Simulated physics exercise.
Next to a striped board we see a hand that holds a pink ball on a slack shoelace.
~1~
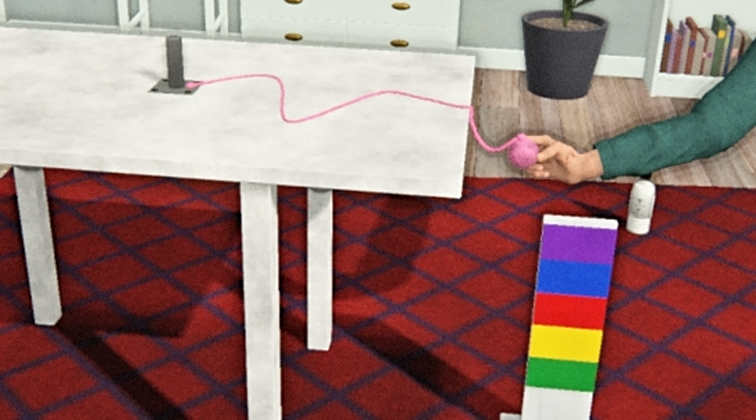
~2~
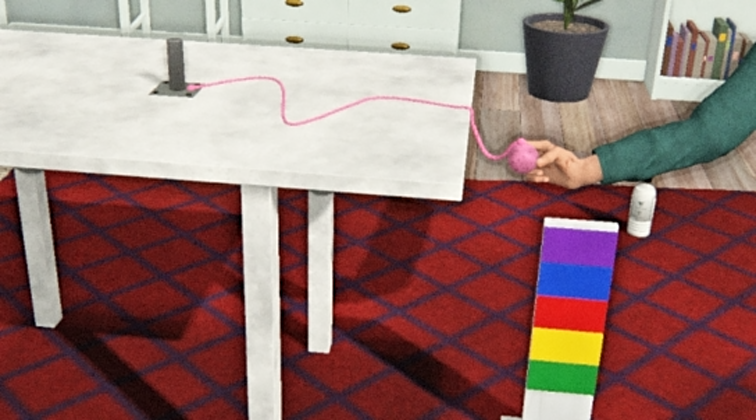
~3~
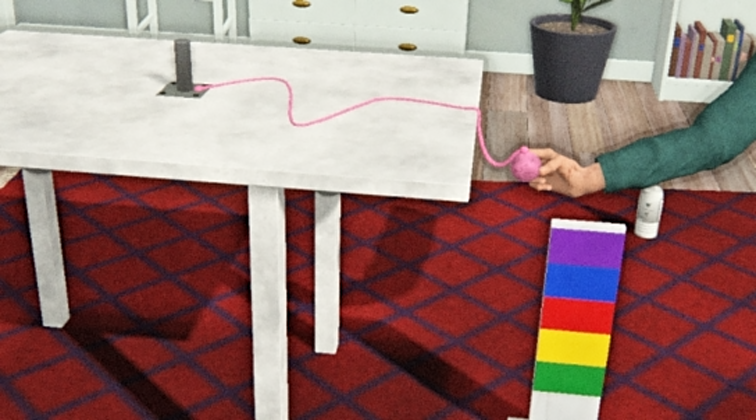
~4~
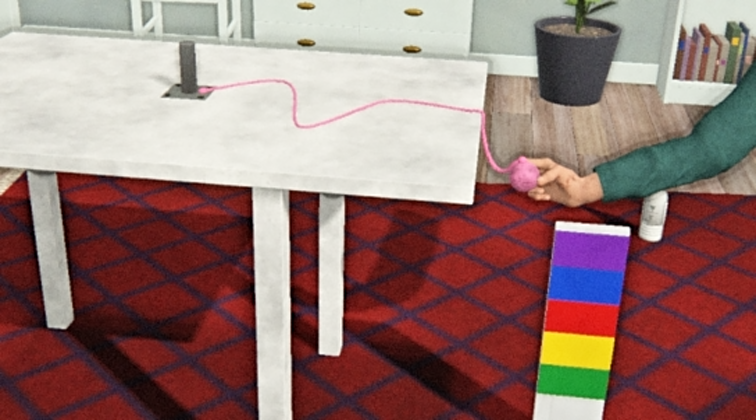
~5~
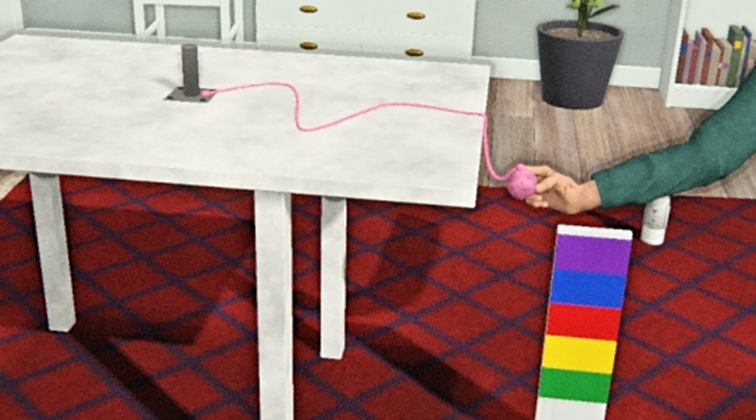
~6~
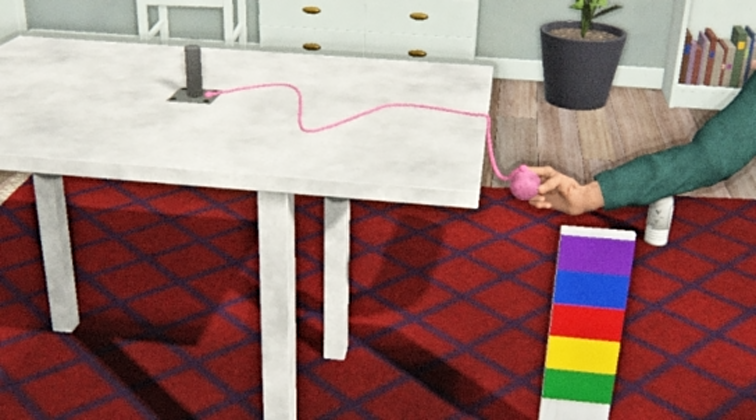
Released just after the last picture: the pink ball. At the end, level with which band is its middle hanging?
Level with green.
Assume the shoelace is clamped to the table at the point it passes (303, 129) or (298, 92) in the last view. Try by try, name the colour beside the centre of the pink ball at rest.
In order: Blue; yellow.
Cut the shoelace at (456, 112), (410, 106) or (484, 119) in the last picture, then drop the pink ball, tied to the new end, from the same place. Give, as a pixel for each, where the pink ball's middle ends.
I'd put it around (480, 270) for the first cut, (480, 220) for the second and (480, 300) for the third.
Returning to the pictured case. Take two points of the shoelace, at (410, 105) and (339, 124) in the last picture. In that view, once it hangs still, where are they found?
(480, 206) and (480, 118).
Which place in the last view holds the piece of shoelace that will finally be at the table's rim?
That point sits at about (343, 122).
A little later, ball near (498, 370); level with green.
Next, ball near (440, 359); level with green.
Later still, ball near (487, 365); level with green.
When it is over, ball near (461, 364); level with green. The green one.
